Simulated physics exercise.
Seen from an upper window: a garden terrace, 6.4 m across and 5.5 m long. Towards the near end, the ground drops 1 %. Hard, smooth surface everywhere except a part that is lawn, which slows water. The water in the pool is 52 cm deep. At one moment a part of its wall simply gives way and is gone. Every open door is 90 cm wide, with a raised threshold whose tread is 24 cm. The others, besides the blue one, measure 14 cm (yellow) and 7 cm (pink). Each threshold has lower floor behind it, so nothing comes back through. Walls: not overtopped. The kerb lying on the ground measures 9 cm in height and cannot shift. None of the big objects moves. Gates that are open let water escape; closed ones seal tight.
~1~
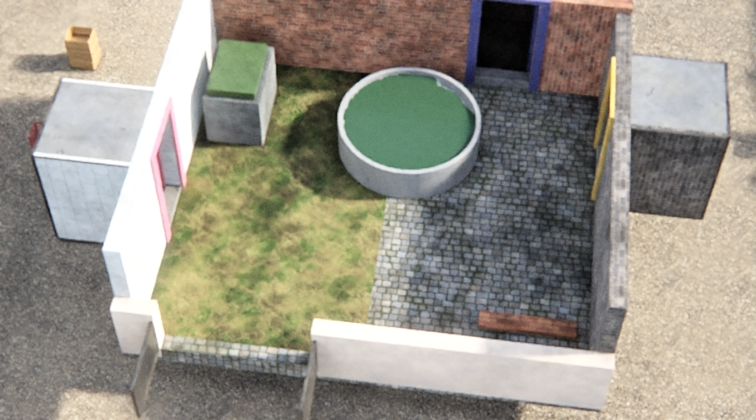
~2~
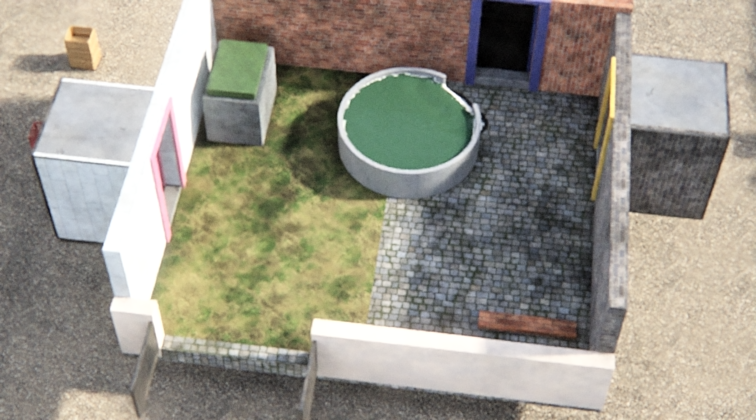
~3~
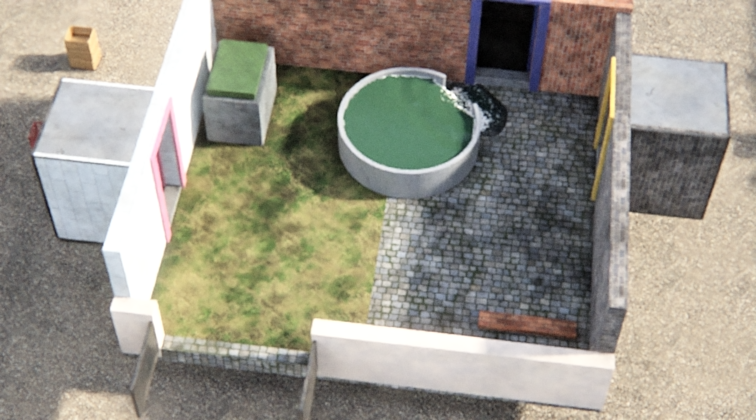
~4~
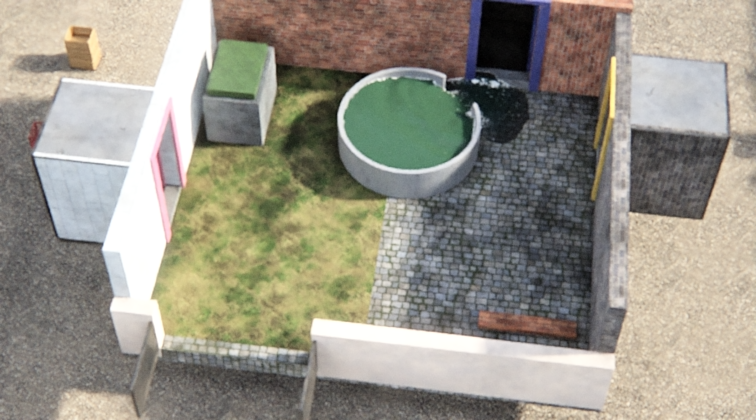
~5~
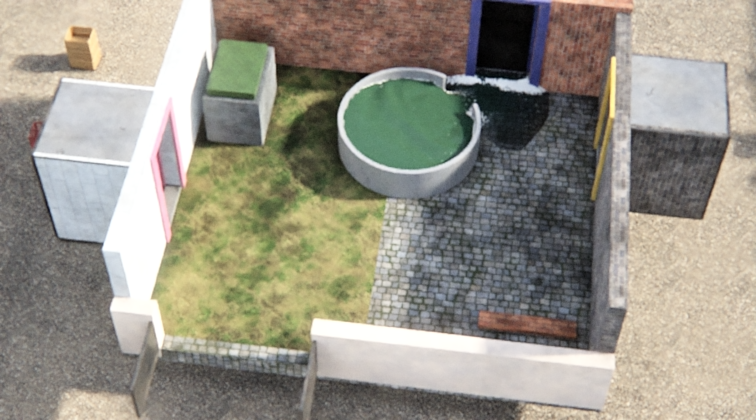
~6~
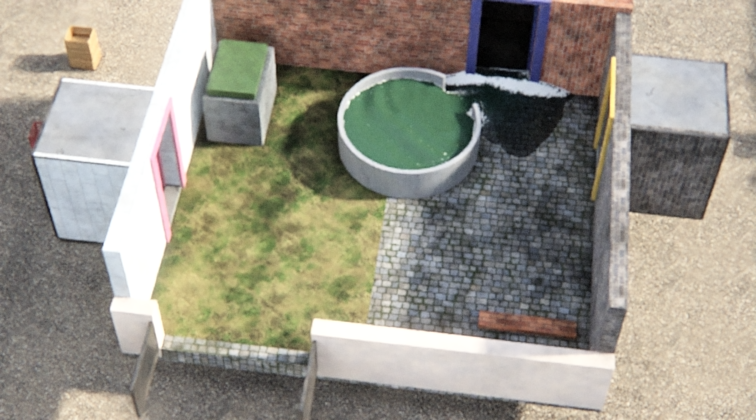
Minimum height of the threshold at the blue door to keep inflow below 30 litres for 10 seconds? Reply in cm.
Minimum: Approx. 25 cm.
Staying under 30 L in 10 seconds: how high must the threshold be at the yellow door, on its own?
At yellow, about 8.5 cm.
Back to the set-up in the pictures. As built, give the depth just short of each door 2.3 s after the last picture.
Depth at blue 21 cm, at yellow 13 cm, at pink 0 cm.
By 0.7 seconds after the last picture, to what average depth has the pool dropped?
On average, around 40 cm.
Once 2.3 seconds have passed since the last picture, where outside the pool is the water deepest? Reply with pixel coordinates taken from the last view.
Near (593, 116).
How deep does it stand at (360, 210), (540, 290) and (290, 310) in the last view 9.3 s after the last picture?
Around 3 cm, 9 cm and 5 cm.
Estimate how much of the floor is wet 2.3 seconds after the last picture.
30 %.
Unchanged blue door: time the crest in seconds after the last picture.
It peaks at about 0.6 s.
Then, 0.7 s after the last picture water covers 10 % of the floor, deepest (37 cm) near (593, 108); 29 cm at the blue door, 31 litres in over its 16 cm threshold.
Then, 2.3 s after the last picture water covers 30 % of the floor, deepest (27 cm) near (593, 116); 21 cm at the blue door, 99 litres in over its 16 cm threshold.
Then, 9.3 s after the last picture water covers 85 % of the floor, deepest (10 cm) near (547, 314); 8 cm at the blue door, 121 litres in over its 16 cm threshold.
At the blue door as built, the water peaked near 29 cm, 0.7 s after the last picture.
With a threshold of 19.5 cm, 78 litres would have come in within the 10 s; with 31 cm, 5 litres. So under 30 litres takes about 25 cm.
